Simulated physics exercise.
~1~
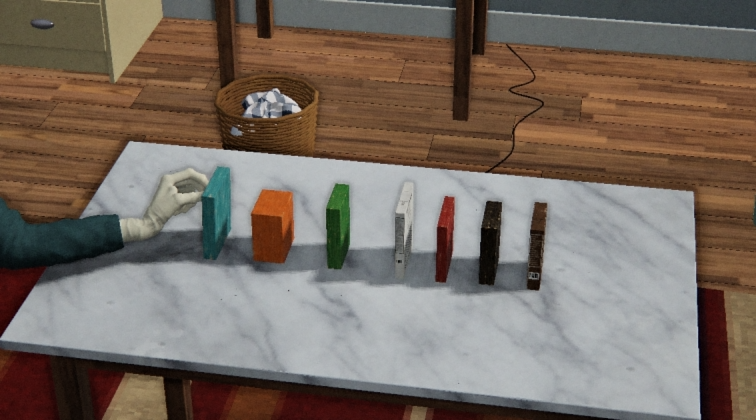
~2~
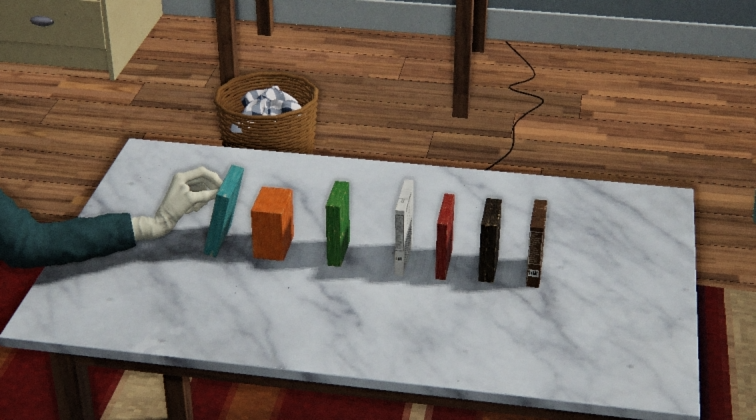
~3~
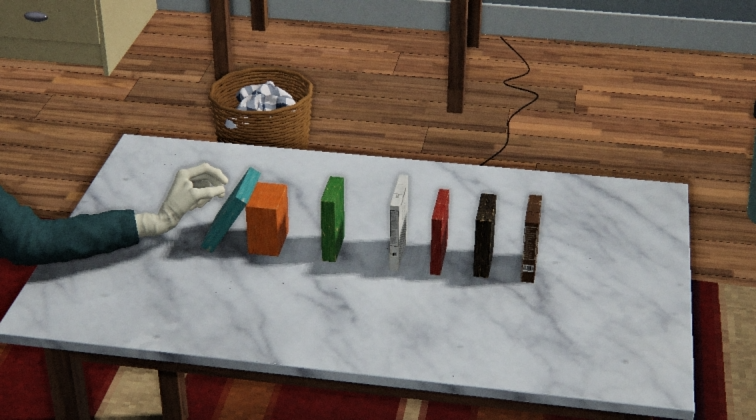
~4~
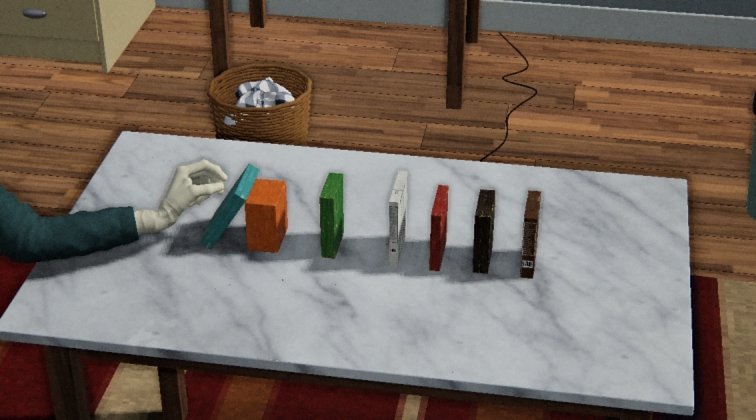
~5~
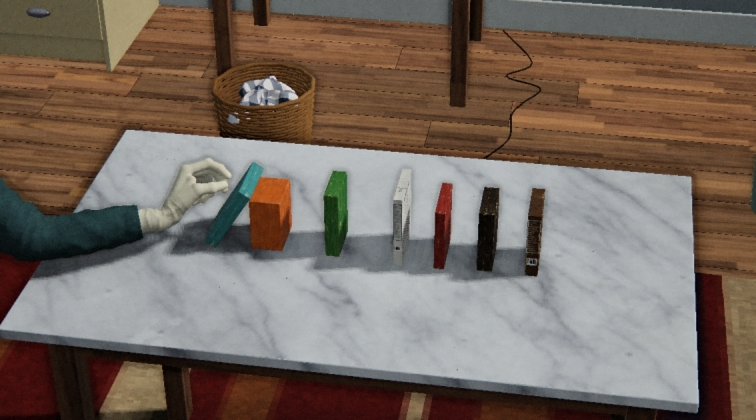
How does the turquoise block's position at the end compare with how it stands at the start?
At the start the turquoise block stands upright, and by the end it is leaning to the right against the orange block.
A gloved hand tips the turquoise block right until it leans against the orange block.
